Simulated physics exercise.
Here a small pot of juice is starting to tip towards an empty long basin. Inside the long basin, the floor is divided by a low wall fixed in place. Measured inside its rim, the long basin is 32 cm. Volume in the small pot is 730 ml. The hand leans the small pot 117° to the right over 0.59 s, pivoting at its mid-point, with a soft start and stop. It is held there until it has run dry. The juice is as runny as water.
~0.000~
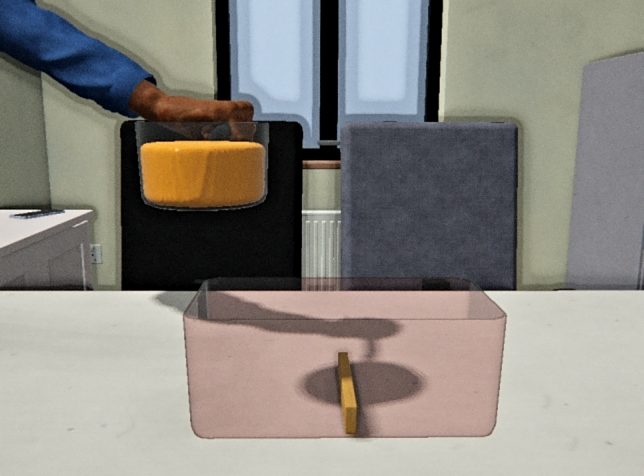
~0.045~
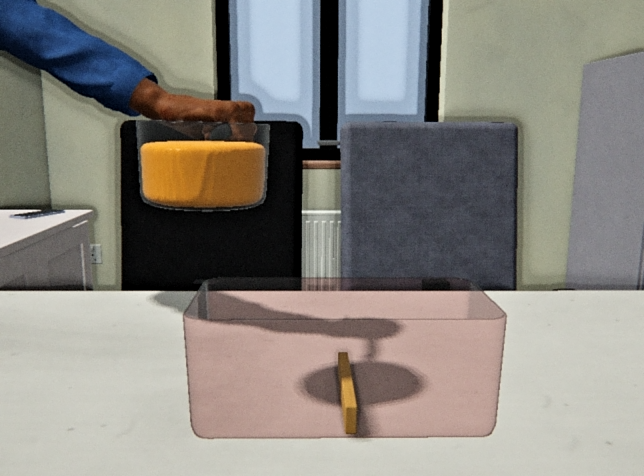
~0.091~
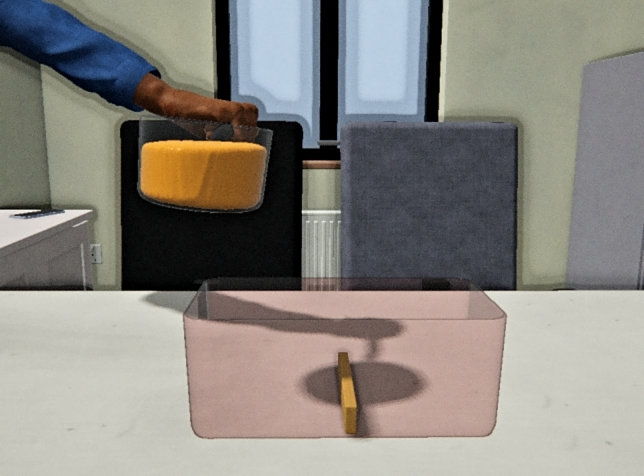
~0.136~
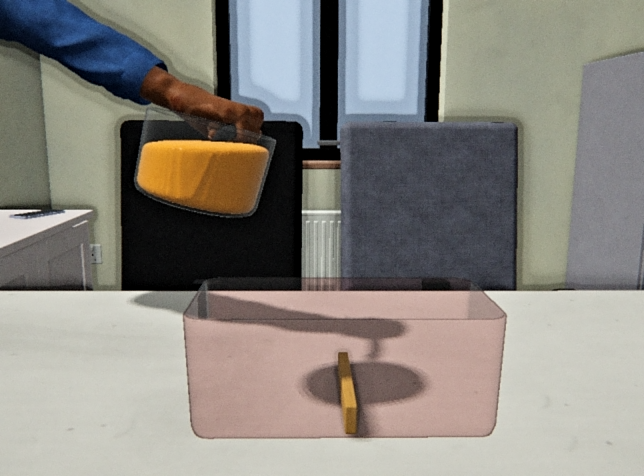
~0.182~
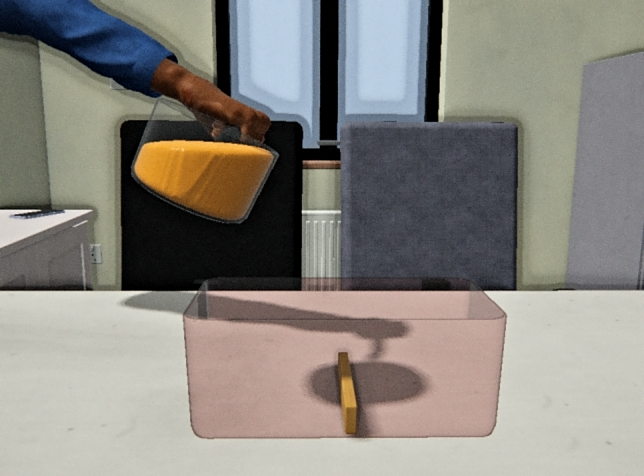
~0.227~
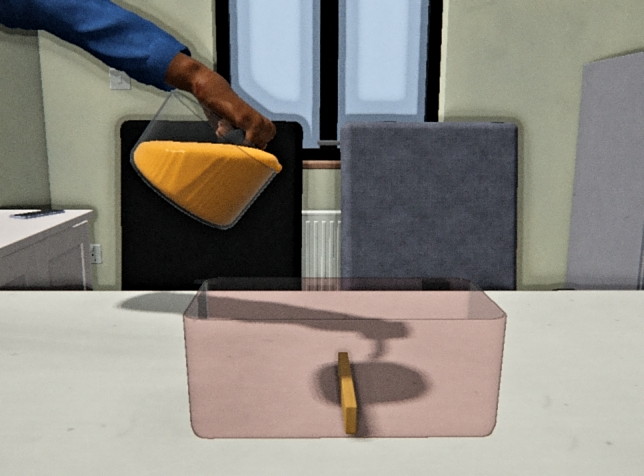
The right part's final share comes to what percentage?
It comes to roughly 23 %.
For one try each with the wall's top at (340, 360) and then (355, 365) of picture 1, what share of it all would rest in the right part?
The first try gives 10 percent and the second 5 percent.
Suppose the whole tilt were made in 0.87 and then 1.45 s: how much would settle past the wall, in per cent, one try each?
Some 30 and 40 per cent, in that order.
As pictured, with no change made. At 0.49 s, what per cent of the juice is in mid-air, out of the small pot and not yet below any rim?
Roughly 46 %.
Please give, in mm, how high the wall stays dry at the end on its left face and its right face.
Left side: Around 8 mm. Right side: Around 22 mm.
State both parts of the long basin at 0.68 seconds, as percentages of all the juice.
Near 76 on the left, 12 on the right.
Then, 0.49 s in, the tilt is 108° and 25 per cent is still to pour, 28 is left of the wall and 2 right of it.
Then, 0.68 s in, the tilt is 117° and 3 per cent is still to pour, 77 is left of the wall and 13 right of it.
Then, 0.87 s in, the tilt is 117° and 0 per cent is still to pour, 75 is left of the wall and 20 right of it.
Then, 1.09 s in, the tilt is 117° and 0 per cent is still to pour, 73 is left of the wall and 22 right of it.
Finally, 72 per cent lies left of the wall, 23 right of it and 5 outside.
